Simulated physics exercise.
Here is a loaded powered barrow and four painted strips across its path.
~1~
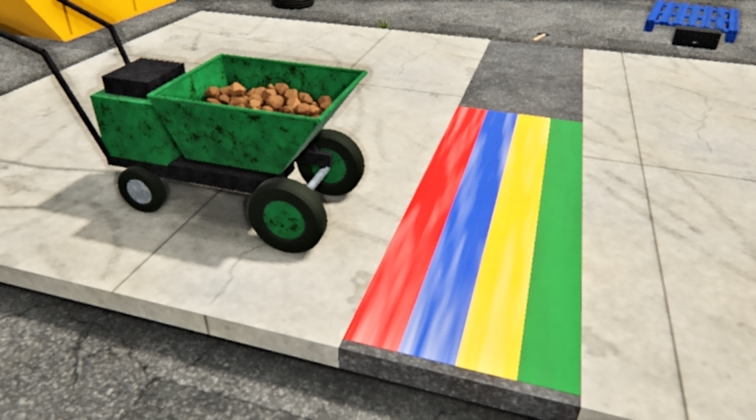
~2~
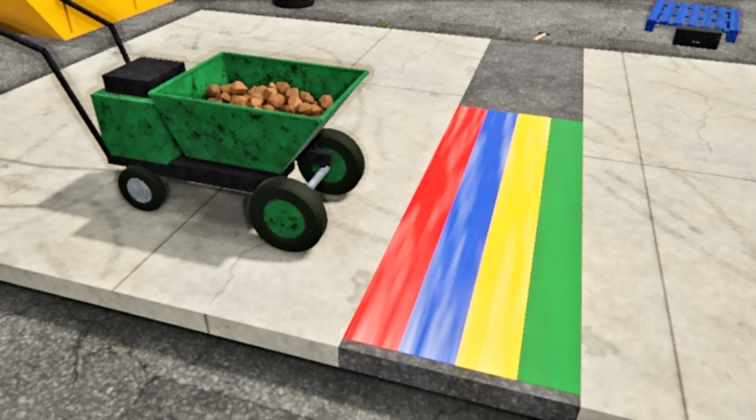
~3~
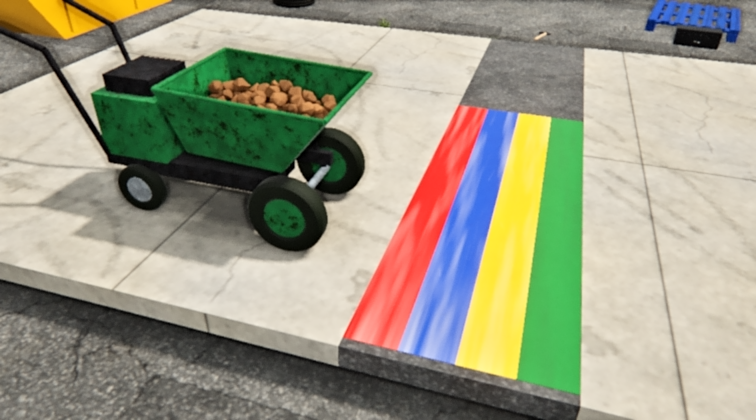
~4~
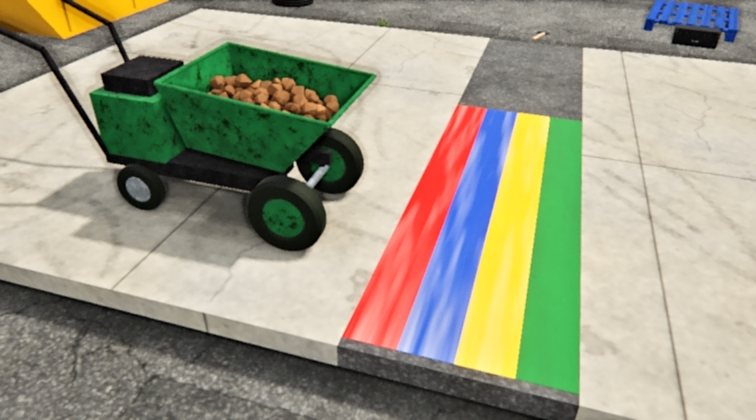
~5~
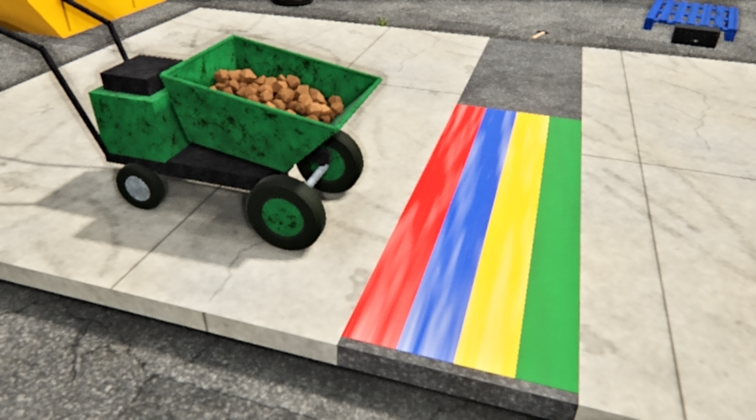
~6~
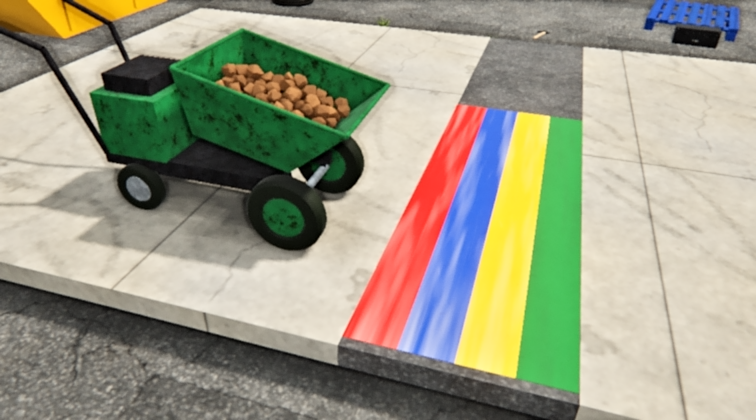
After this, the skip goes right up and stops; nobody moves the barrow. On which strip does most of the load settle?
The blue one gets the largest share.
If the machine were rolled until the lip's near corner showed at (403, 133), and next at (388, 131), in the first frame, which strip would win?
One: The yellow one. Two: The yellow one.
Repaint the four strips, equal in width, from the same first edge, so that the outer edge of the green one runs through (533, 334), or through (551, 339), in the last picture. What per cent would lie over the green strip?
About 10 and 10 per cent.
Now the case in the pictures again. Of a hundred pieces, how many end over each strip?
Red strip: 25 %, blue strip: 40 %, yellow strip: 15 %, green strip: 5 %.
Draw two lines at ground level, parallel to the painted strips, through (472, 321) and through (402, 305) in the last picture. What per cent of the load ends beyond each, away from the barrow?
The first gives 20 %, the second 70 %.
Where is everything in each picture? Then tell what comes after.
The first frame shows lip of the skip (318, 121), level; top of the load (267, 114), clay clods; red strip (389, 300); blue strip (441, 311); yellow strip (495, 323); green strip (552, 335).
The second frame shows lip of the skip (320, 121), level; top of the load (256, 106).
The third frame shows lip of the skip (324, 122), tipped barely; top of the load (259, 104).
The fourth frame shows lip of the skip (329, 126), tipped barely; top of the load (246, 99).
The fifth frame shows lip of the skip (336, 130), tipped a little; top of the load (251, 95).
The sixth frame shows lip of the skip (346, 137), tipped a little; top of the load (250, 90); red strip (389, 297); blue strip (440, 309); yellow strip (494, 321); green strip (551, 333).
Just after the last frame, skip tipped steeply; every one in the skip.
A moment on, skip tipped steeply; the larger part in the skip; about a tenth over the red strip; about a tenth over the blue strip.
Further on, skip tipped right over; roughly a quarter in the skip; roughly a quarter over the red strip; roughly a third over the blue strip; roughly a quarter over the yellow strip; just a few over the green strip; just a few off the paint.
When it is over, skip tipped right over; about a tenth in the skip; roughly a quarter over the red strip; roughly a third over the blue strip; roughly a quarter over the yellow strip; just a few over the green strip; just a few off the paint.
